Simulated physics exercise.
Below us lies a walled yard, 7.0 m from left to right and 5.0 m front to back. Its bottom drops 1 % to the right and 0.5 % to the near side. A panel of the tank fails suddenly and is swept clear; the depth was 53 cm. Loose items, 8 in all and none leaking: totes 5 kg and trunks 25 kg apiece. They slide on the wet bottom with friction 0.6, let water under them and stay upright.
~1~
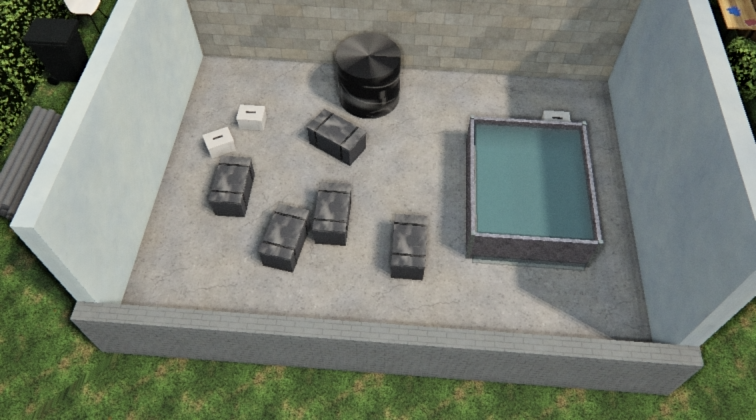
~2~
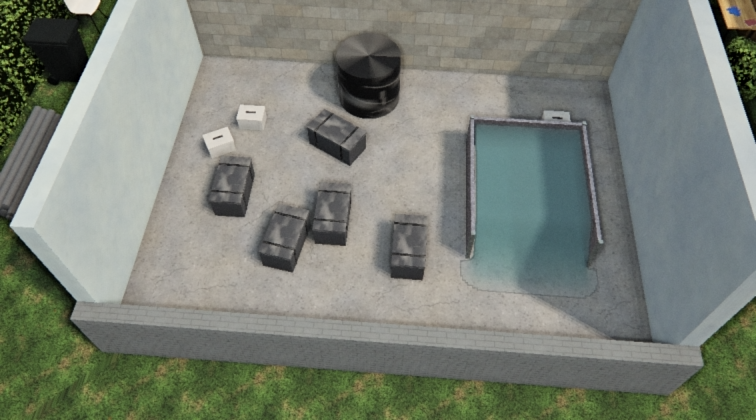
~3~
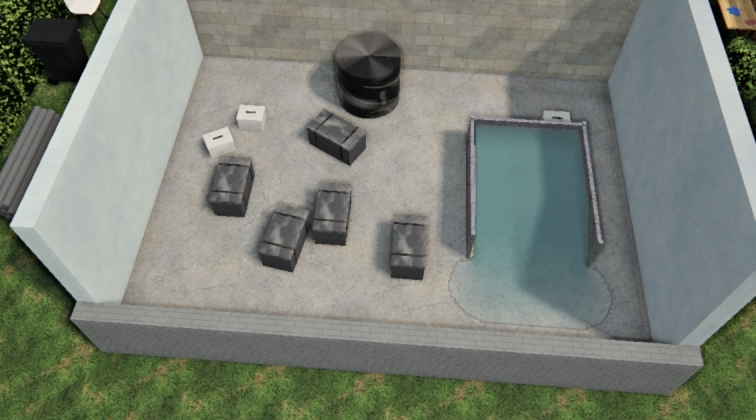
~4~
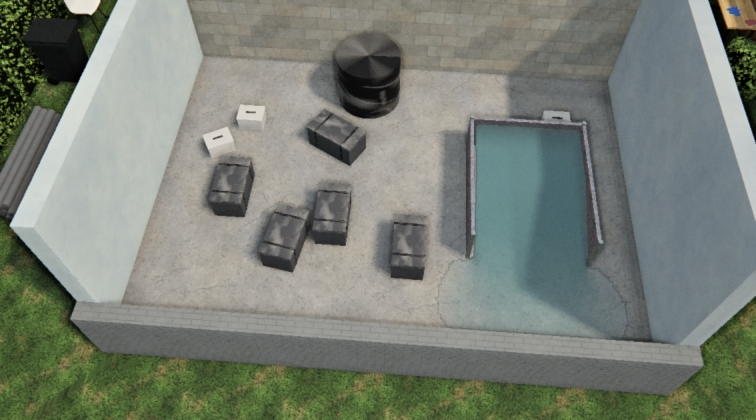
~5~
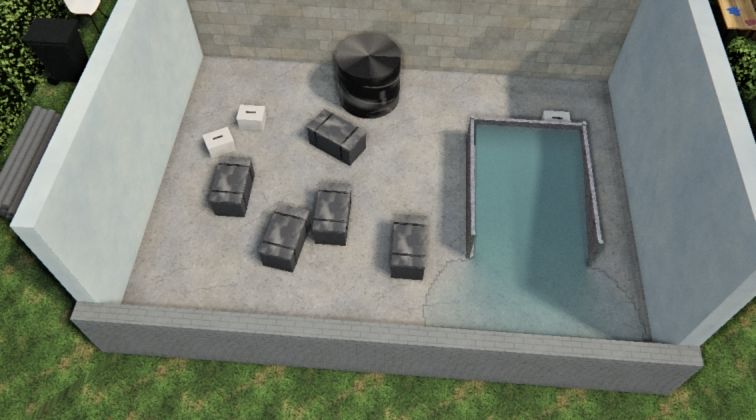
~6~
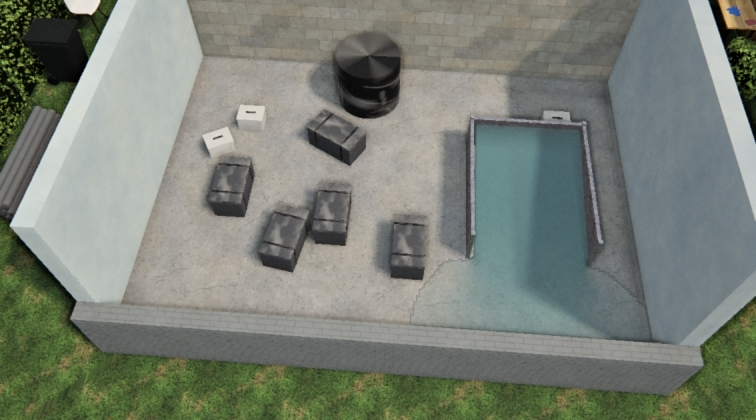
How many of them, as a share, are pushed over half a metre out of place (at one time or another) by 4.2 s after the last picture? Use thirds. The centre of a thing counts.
It is not even a third.
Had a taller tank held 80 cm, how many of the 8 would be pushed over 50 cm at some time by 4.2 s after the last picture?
In that case 4 of them.
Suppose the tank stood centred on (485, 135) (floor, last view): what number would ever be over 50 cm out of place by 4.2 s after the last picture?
In that case 2 of them.
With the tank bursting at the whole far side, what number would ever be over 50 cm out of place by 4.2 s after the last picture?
Then 1.
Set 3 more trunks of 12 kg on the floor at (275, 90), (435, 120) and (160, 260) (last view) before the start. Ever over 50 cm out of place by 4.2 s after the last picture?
In that order: Short of it, less, past it.
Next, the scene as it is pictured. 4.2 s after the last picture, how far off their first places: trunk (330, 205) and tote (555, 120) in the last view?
In that order: 0 cm, 0 cm.
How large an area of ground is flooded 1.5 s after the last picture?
Some 11.5 m2.
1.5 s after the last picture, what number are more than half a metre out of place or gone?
0 of them.
Then, 0.4 s after the last picture 0 of 8 are over 50 cm from their spots; 0 afloat.
Then, 1.5 s after the last picture 0 of 8 are over 50 cm from their spots; 0 afloat.
Then, 2.8 s after the last picture 1 of 8 are over 50 cm from their spots; 0 afloat.
Then, 4.2 s after the last picture 1 of 8 are over 50 cm from their spots, and 1 have been at some point; 0 afloat.
